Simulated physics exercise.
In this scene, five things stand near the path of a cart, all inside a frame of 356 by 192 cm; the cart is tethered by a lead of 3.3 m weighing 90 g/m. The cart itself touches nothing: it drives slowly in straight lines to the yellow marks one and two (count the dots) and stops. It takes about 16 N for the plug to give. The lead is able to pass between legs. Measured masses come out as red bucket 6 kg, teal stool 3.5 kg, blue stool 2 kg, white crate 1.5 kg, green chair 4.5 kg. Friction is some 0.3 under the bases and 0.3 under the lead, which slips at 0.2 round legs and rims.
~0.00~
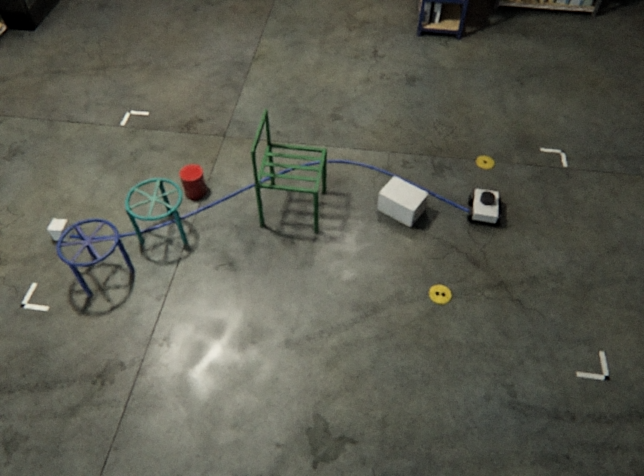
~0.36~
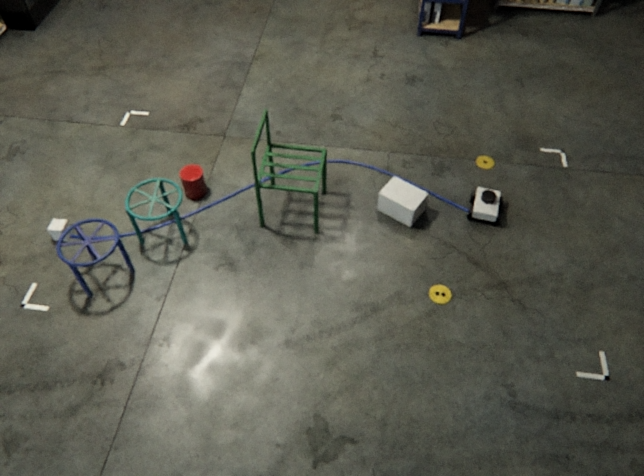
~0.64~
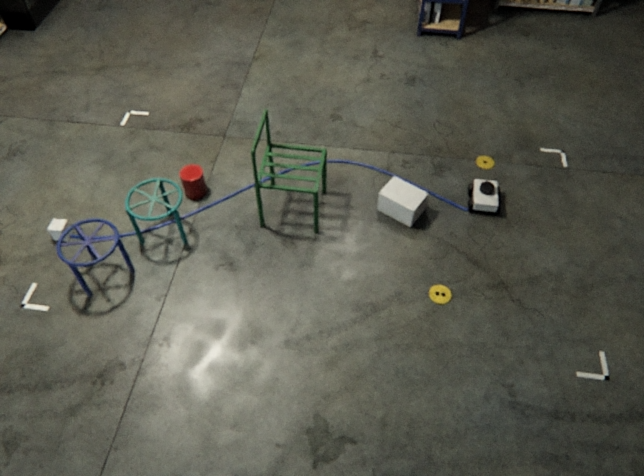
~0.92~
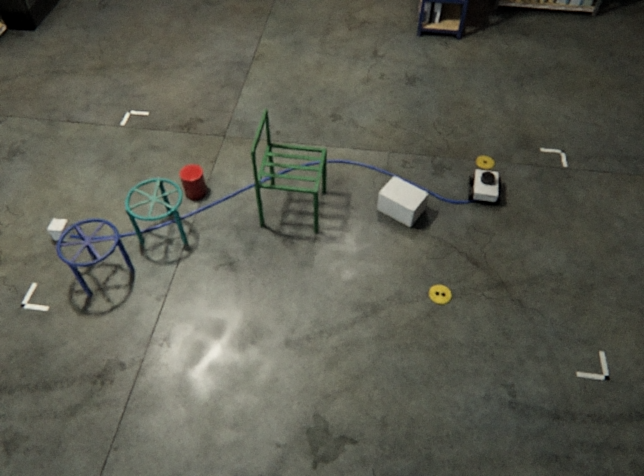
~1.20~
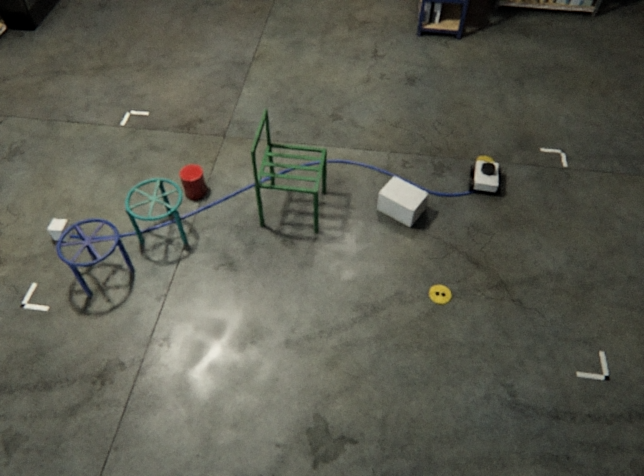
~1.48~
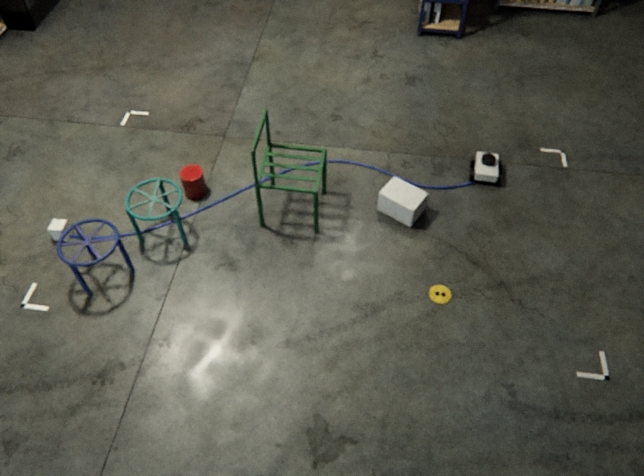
On a concrete floor, a small cart trailing a blue lead past stools, a green chair and a white crate turned and rolled a short way up, covering a yellow spot.
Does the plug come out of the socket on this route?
No.
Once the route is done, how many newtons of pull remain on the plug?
It comes out close to 0 N.
At 2.6 s, cart at (479, 180), lead slack at the fixed end; nothing else has moved.
At 3.7 s, cart at (467, 216), lead slack at the fixed end; nothing else has moved.
At 4.8 s, cart at (452, 256), lead slack at the fixed end; nothing else has moved.
At 5.9 s, cart at (440, 293), lead slack at the fixed end; white crate 8 cm off its start.
At 6.3 s, cart at (440, 293), lead slack at the fixed end; white crate 8 cm off its start at (397, 199).
